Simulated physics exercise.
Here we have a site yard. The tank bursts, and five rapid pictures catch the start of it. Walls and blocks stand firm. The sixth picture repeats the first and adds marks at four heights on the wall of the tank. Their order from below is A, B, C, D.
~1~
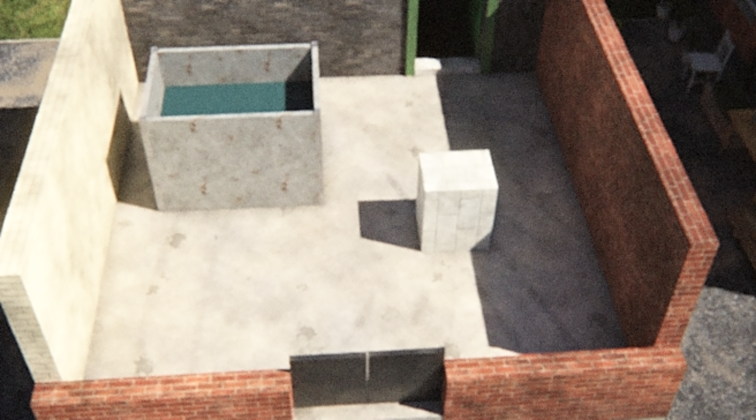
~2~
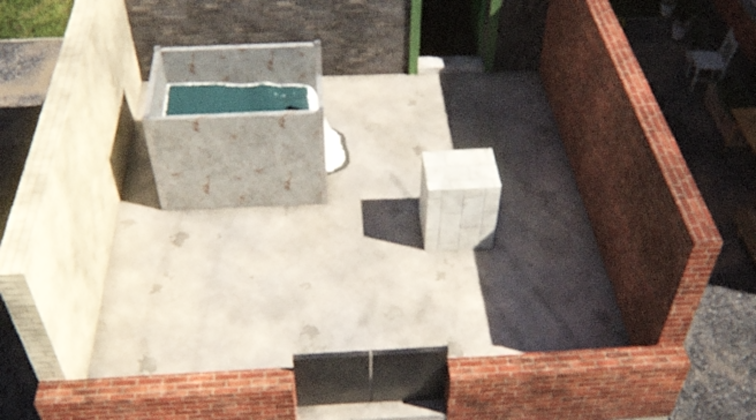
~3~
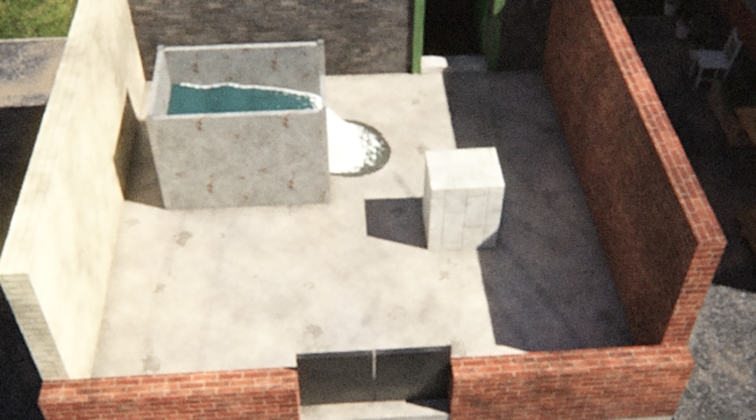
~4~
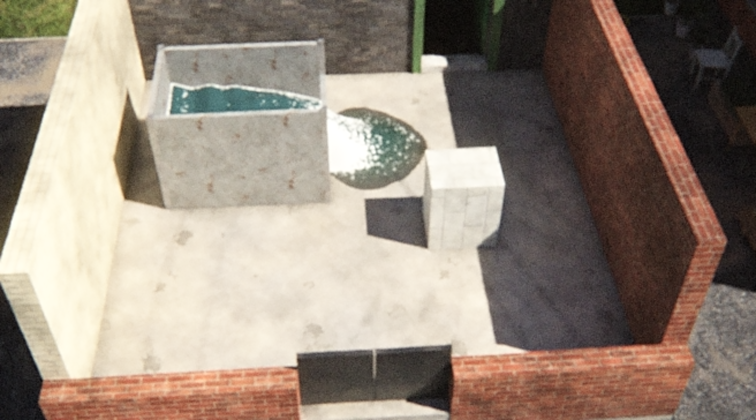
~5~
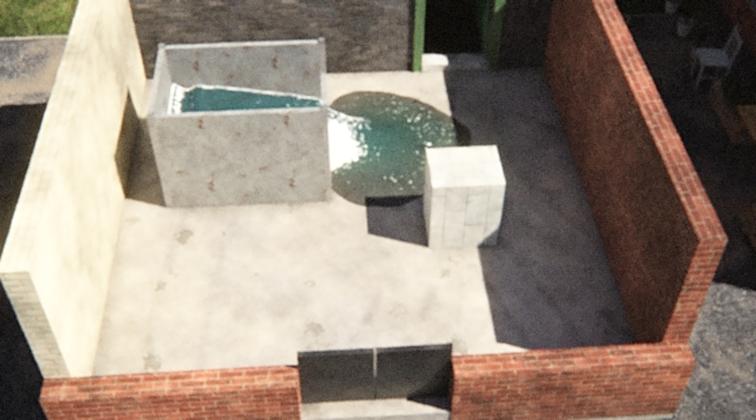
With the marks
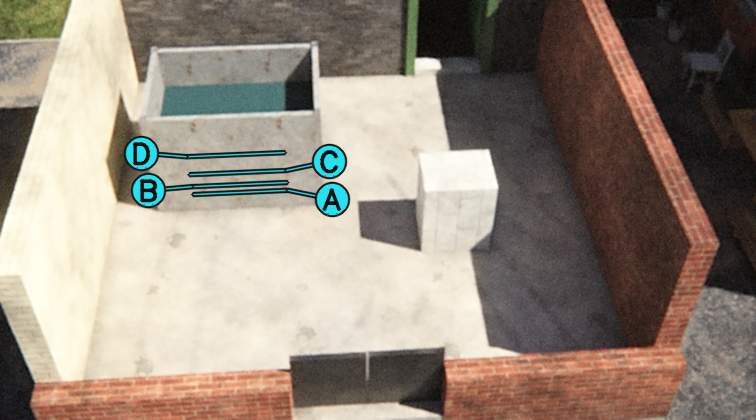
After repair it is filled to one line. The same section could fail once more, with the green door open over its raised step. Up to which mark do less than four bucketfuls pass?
Choose C.
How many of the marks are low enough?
Three of the four.
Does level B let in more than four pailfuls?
No.
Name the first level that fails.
That is level D.
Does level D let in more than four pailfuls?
Yes, it does.
On the marked copy, A at (240, 192); B at (239, 184); C at (238, 172); D at (235, 154); from the bottom up A, B, C, D.
Choosing A, nothing gets over.
Choosing B, nothing gets over.
Choosing C, a bucket or two gets in.
Choosing D, about 9 bucketfuls get in.
